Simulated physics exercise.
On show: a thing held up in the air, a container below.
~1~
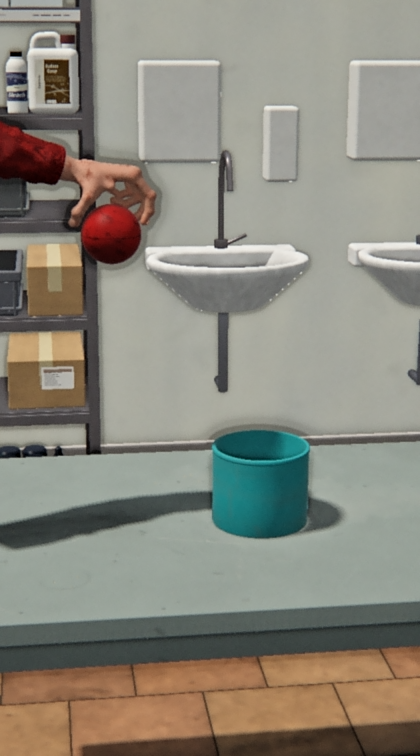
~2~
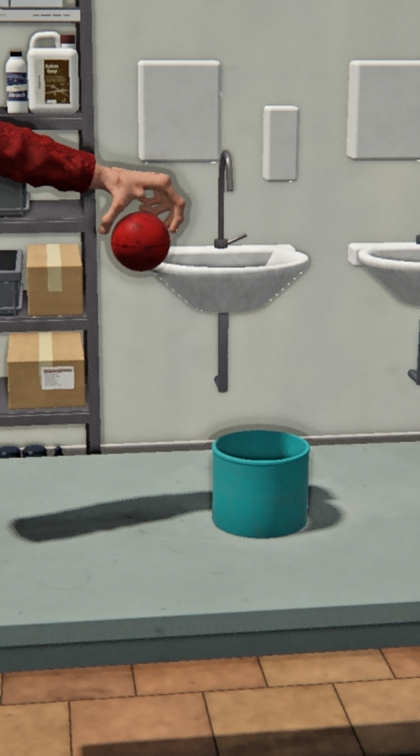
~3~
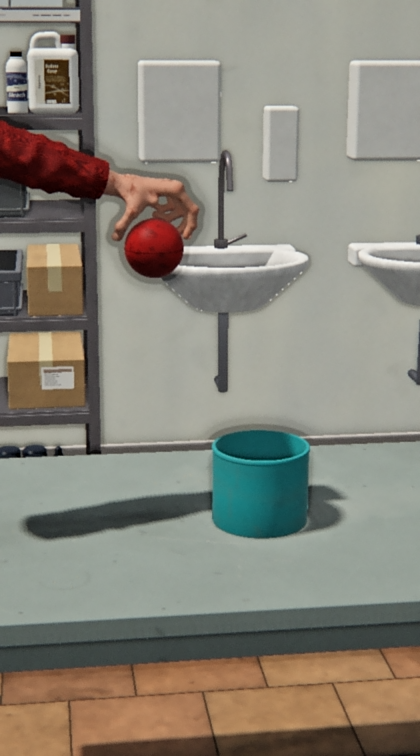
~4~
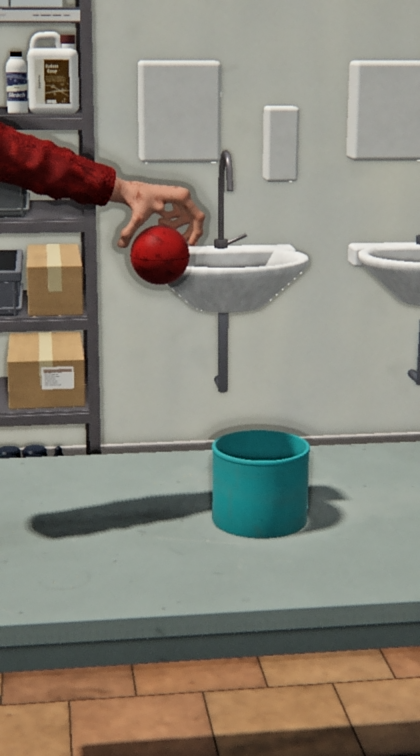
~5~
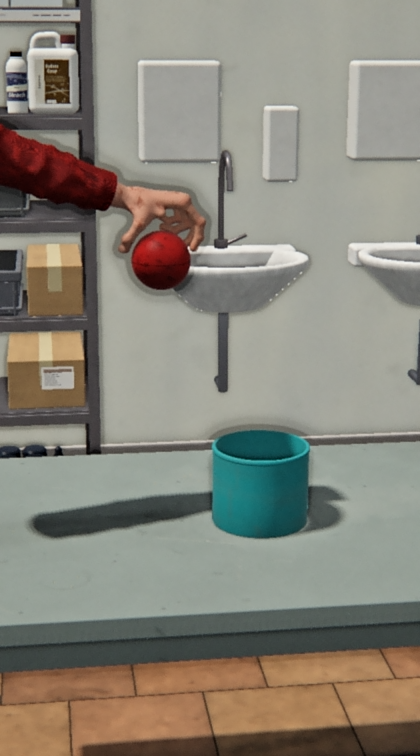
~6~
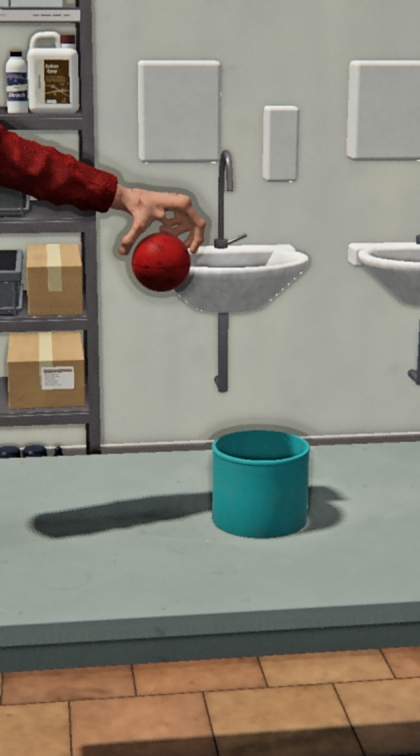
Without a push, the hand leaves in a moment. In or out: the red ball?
It fails to get in.
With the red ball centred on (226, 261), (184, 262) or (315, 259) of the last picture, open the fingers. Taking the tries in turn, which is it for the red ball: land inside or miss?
Okay, so it makes it in, then it stays out, and then it stays out.
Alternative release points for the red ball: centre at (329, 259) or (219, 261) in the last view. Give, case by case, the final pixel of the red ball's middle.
It winds up near (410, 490) and then near (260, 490).
Then, 0.20 s on from there, red ball on its way down near (162, 337).
In the end, the red ball falls beside it, near (163, 499).
